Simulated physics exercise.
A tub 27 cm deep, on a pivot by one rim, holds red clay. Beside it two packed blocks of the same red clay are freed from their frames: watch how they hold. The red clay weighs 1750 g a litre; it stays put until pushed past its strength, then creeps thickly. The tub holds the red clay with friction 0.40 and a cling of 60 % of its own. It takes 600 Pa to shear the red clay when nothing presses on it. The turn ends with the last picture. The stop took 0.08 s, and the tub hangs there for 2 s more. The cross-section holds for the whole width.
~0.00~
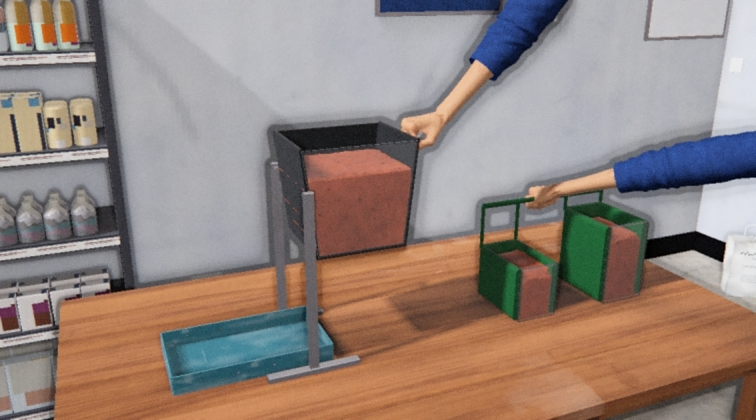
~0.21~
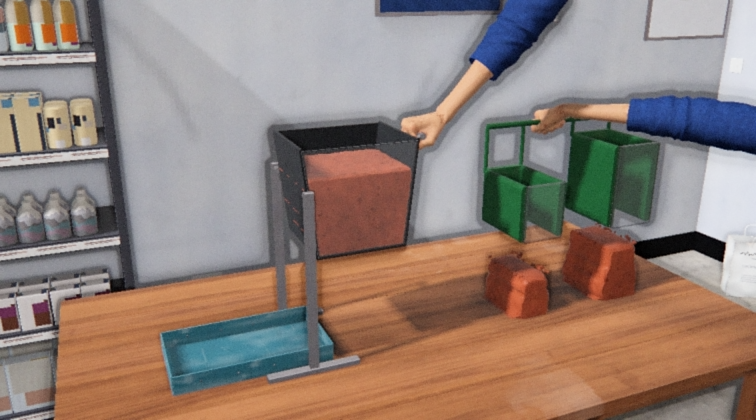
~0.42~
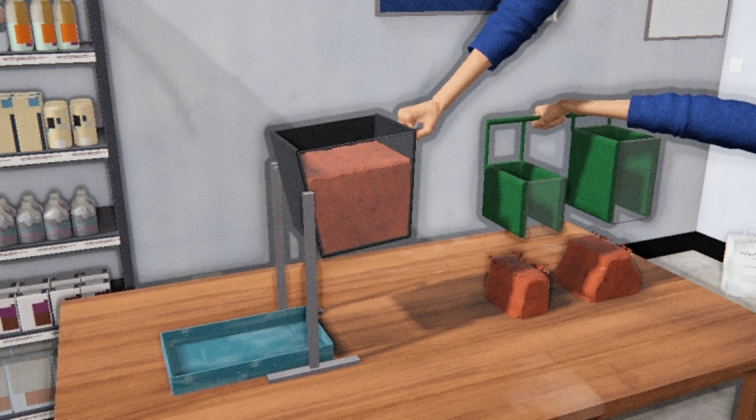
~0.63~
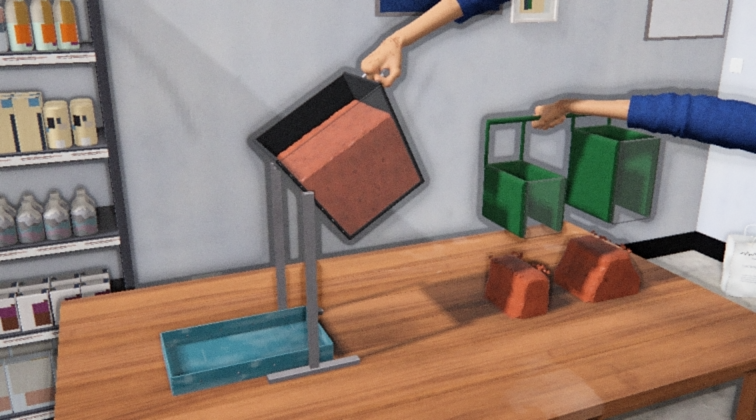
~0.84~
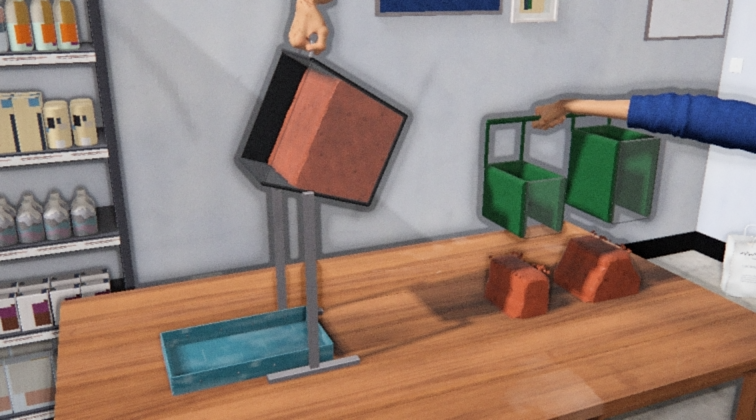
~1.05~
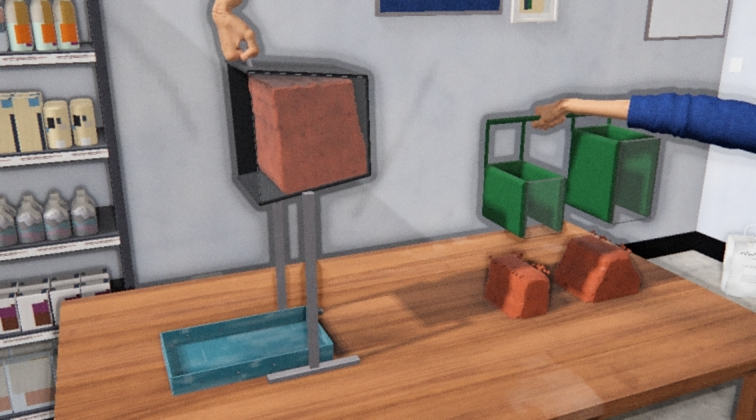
Two green boxes lift off red clay blocks, then a hand tilts the black tub leftward.
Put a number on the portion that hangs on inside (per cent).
It comes to some 48 %.
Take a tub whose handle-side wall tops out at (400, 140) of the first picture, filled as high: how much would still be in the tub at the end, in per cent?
It would be near 60 %.
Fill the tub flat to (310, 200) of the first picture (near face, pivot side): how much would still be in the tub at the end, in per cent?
It would be near 60 %.
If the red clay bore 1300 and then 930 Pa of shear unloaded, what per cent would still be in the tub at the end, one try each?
In turn about 95 %, 45 %.
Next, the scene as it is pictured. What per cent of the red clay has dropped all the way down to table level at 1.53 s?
Some 14 per cent.
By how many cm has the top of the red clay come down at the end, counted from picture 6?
Some 12 cm.
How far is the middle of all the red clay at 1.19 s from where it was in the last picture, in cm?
About 6 cm.
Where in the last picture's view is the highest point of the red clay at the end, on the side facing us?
Around (345, 135).
After 1.19 s, the tub is at 92 degrees and holds 93 %.
After 1.36 s, the tub is at 92 degrees and holds 61 %.
After 1.53 s, the tub is at 92 degrees and holds 49 %.
After 1.70 s, the tub is at 92 degrees and holds 48 %.
After 3.05 s, the tub is at 92 degrees and holds 48 %.
